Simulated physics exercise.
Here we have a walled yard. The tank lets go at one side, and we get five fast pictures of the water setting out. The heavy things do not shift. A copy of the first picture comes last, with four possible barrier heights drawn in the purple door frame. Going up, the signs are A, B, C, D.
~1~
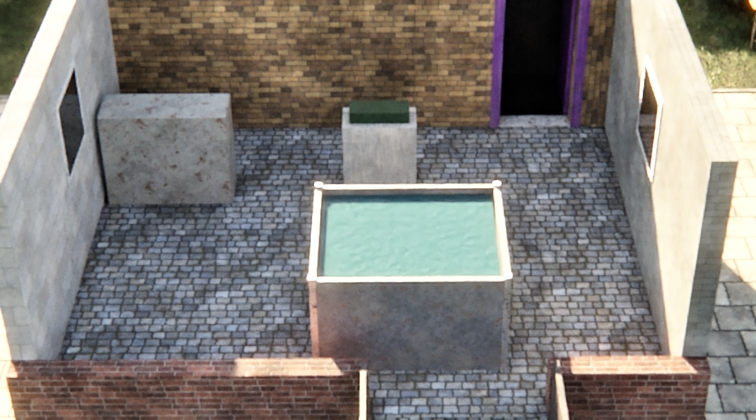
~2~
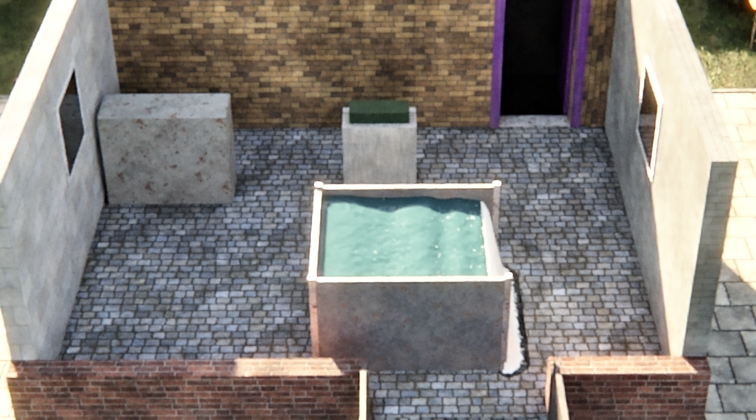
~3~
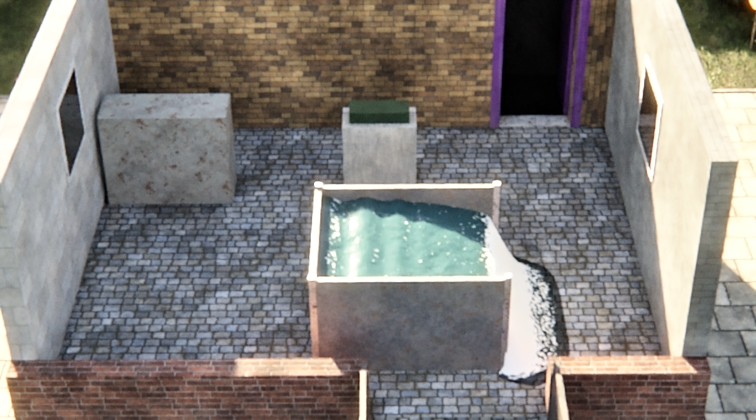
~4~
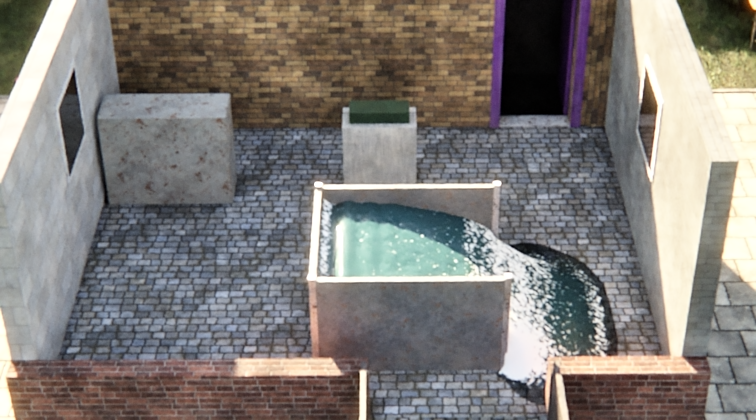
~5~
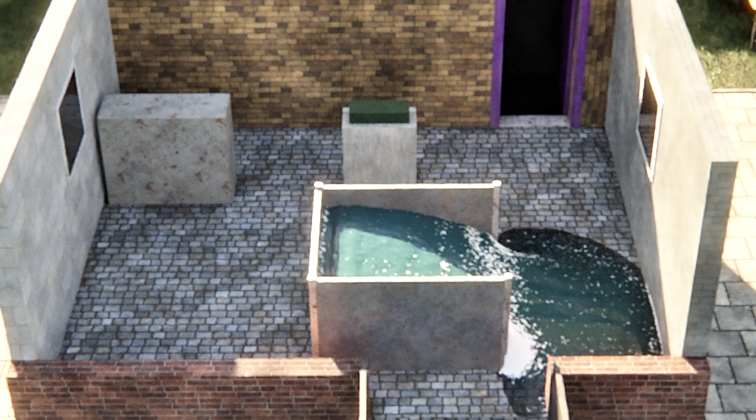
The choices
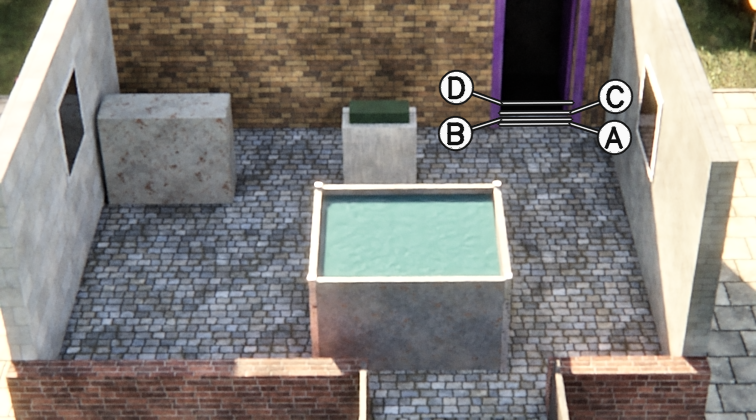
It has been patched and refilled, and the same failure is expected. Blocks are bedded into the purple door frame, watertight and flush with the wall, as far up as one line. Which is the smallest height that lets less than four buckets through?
The limit is D.
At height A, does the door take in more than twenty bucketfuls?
Yes.
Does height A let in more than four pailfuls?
Yes, that goes wrong.
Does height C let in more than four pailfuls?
Yes, that goes wrong.
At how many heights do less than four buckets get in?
One.
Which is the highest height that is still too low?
That is height C.
In white, A at (535, 123); B at (535, 119); C at (535, 112); D at (536, 102); from the bottom up A, B, C, D.
Choosing A, dozens of bucketfuls pour in.
Choosing B, dozens of bucketfuls pour in.
Choosing C, about 12 bucketfuls get in.
Choosing D, a bucket or two gets in.
